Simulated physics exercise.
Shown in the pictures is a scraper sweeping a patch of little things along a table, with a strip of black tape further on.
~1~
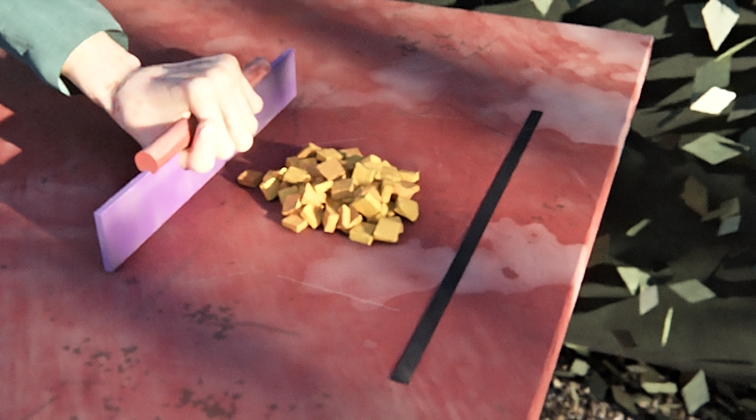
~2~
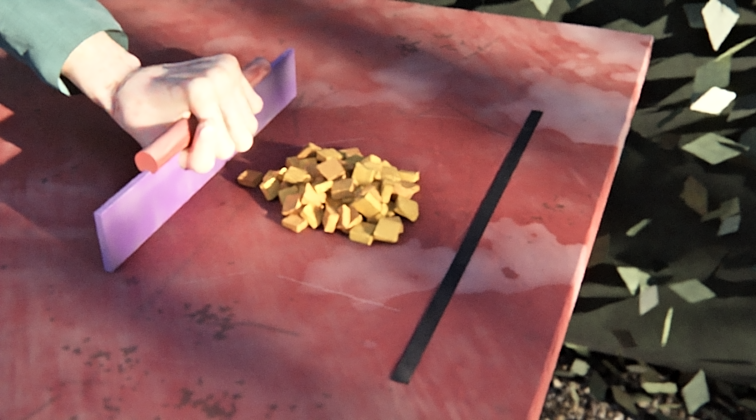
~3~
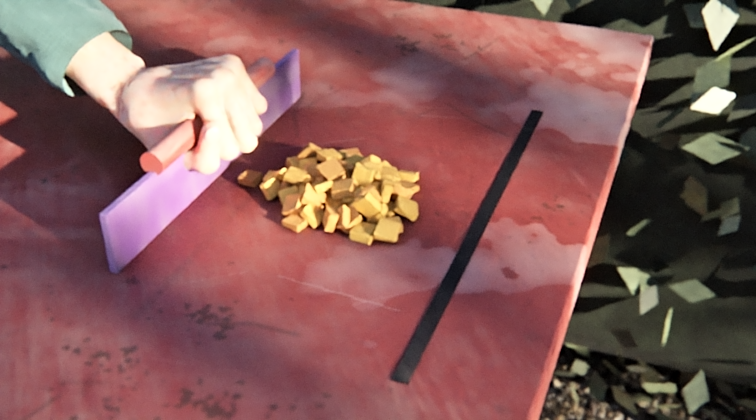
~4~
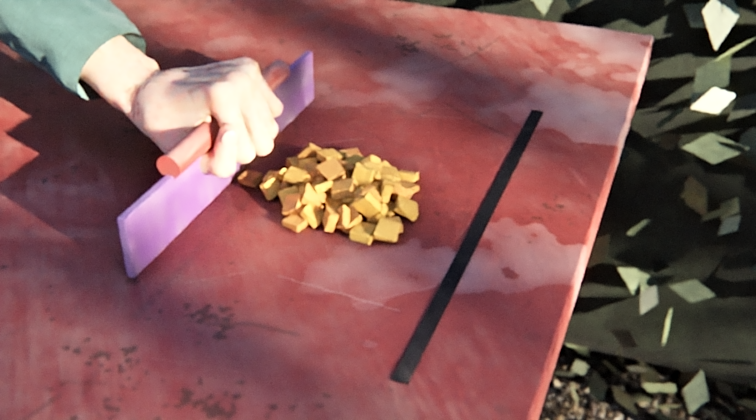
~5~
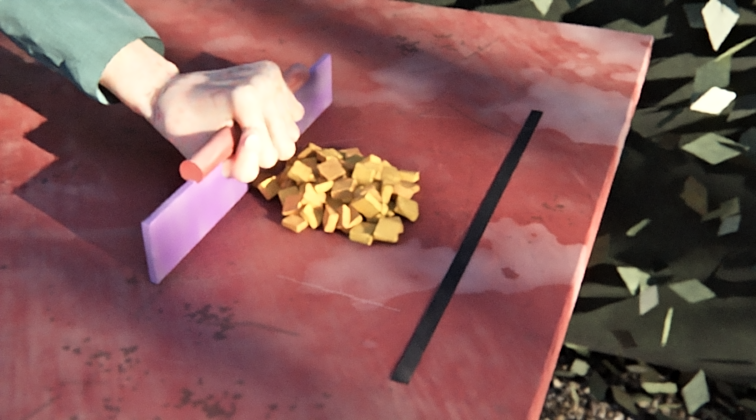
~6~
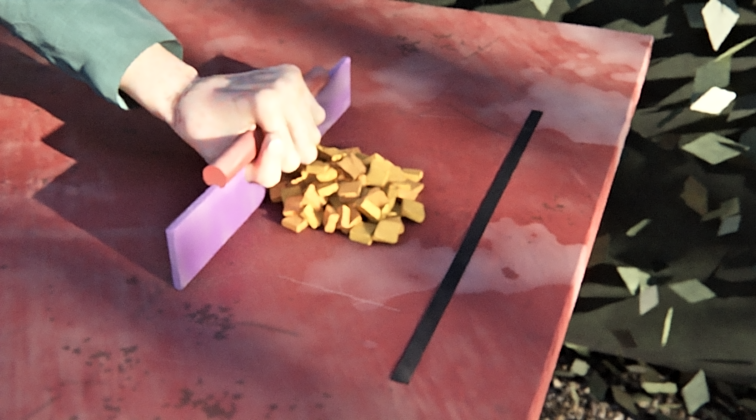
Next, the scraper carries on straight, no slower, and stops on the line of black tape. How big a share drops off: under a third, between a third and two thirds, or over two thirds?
Below a third.
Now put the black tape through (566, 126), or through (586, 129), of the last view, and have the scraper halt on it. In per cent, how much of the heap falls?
50 and 80 percent, roughly.
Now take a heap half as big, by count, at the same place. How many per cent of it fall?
Roughly 0 per cent.
Just after the last frame, scraper still moving, near (385, 150); heap all on the table, its front near (500, 234).
A moment on, scraper stopped at the black tape; heap about a tenth over the edge.
When it is over, scraper stopped at the black tape; heap about a tenth over the edge.
